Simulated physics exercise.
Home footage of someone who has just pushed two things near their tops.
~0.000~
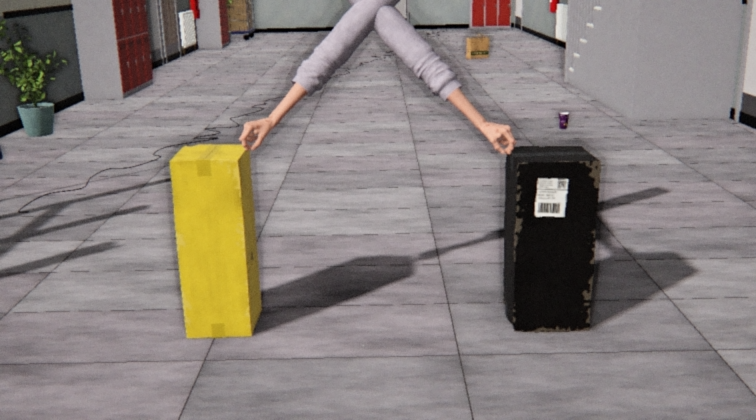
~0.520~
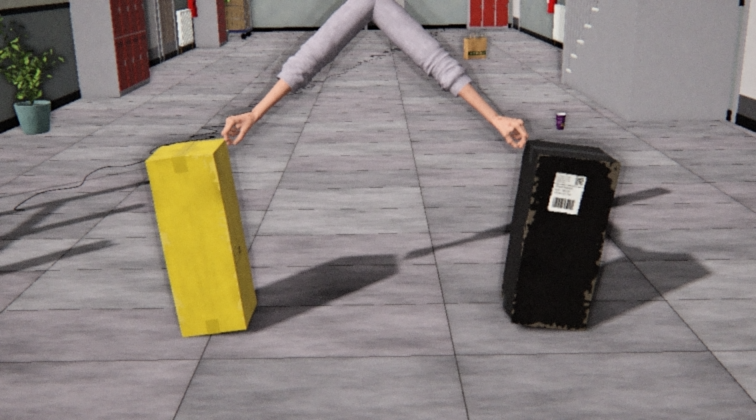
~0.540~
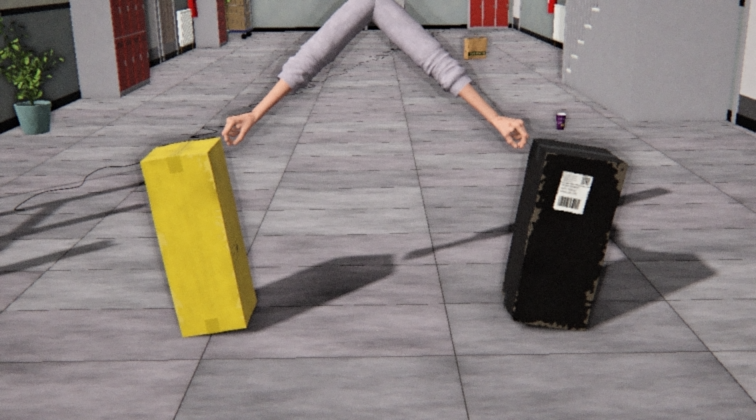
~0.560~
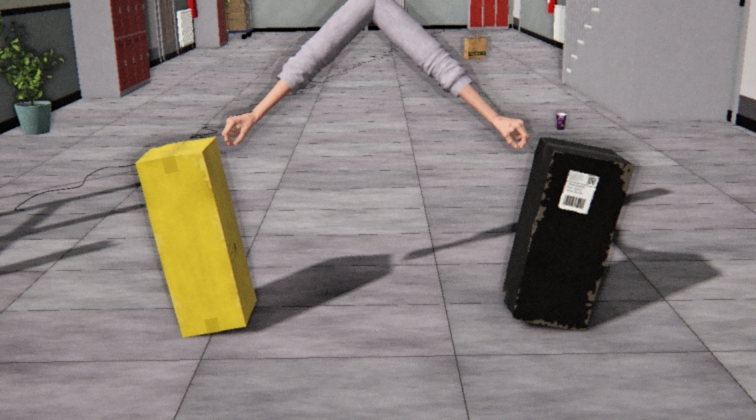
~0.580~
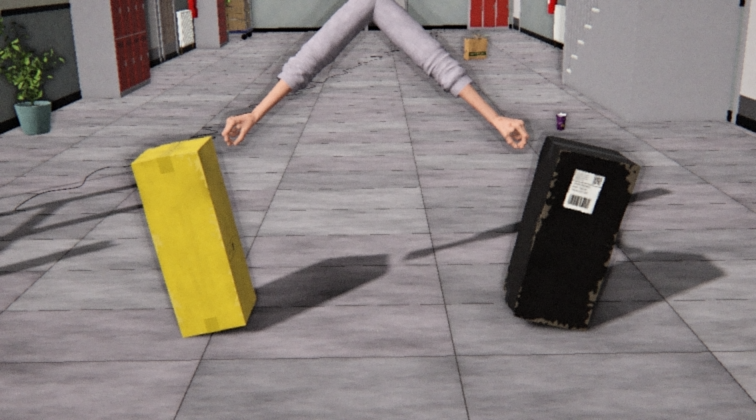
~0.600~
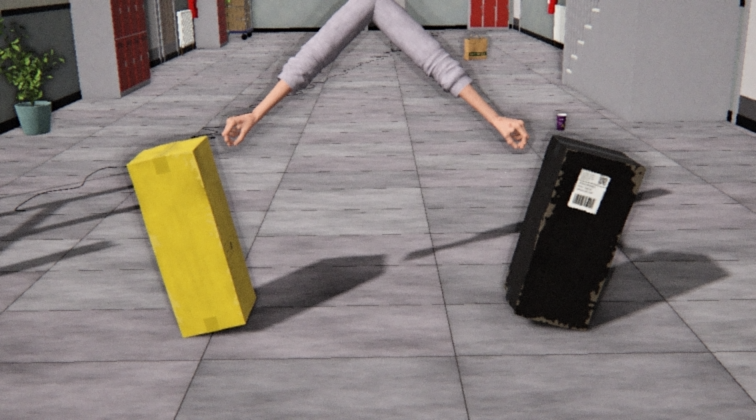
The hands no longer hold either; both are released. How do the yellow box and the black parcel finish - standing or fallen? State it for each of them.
They finish like this: The yellow box fallen, the black parcel fallen.
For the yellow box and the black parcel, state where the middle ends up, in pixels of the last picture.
In the last picture, the yellow box sits at (96, 296) while the black parcel sits at (669, 282).
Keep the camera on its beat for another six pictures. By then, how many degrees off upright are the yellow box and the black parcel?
The first leans around 18° from upright and the second around 25°.
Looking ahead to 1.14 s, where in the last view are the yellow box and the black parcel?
Roughly (141, 245) and (661, 271).
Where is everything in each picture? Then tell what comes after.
In the first picture, yellow box (219, 241) upright; black parcel (548, 238) upright.
In the second picture, yellow box (205, 237) 6° off upright; black parcel (555, 235) 7° off upright.
In the third picture, yellow box (202, 237) 8° off upright; black parcel (559, 234) 9° off upright.
In the fourth picture, yellow box (200, 236) 9° off upright; black parcel (562, 233) 11° off upright.
In the fifth picture, yellow box (197, 236) 11° off upright; black parcel (566, 233) 13° off upright.
In the sixth picture, yellow box (195, 236) 12° off upright; black parcel (569, 232) 15° off upright.
After 0.90 s, yellow box 27° off upright near (170, 236); black parcel 41° off upright near (611, 234).
After 1.14 s, yellow box 46° off upright near (141, 245); black parcel on its side near (661, 271).
At rest (1.9 s), the yellow box falls over, near (96, 296); the black parcel falls over, near (669, 282).
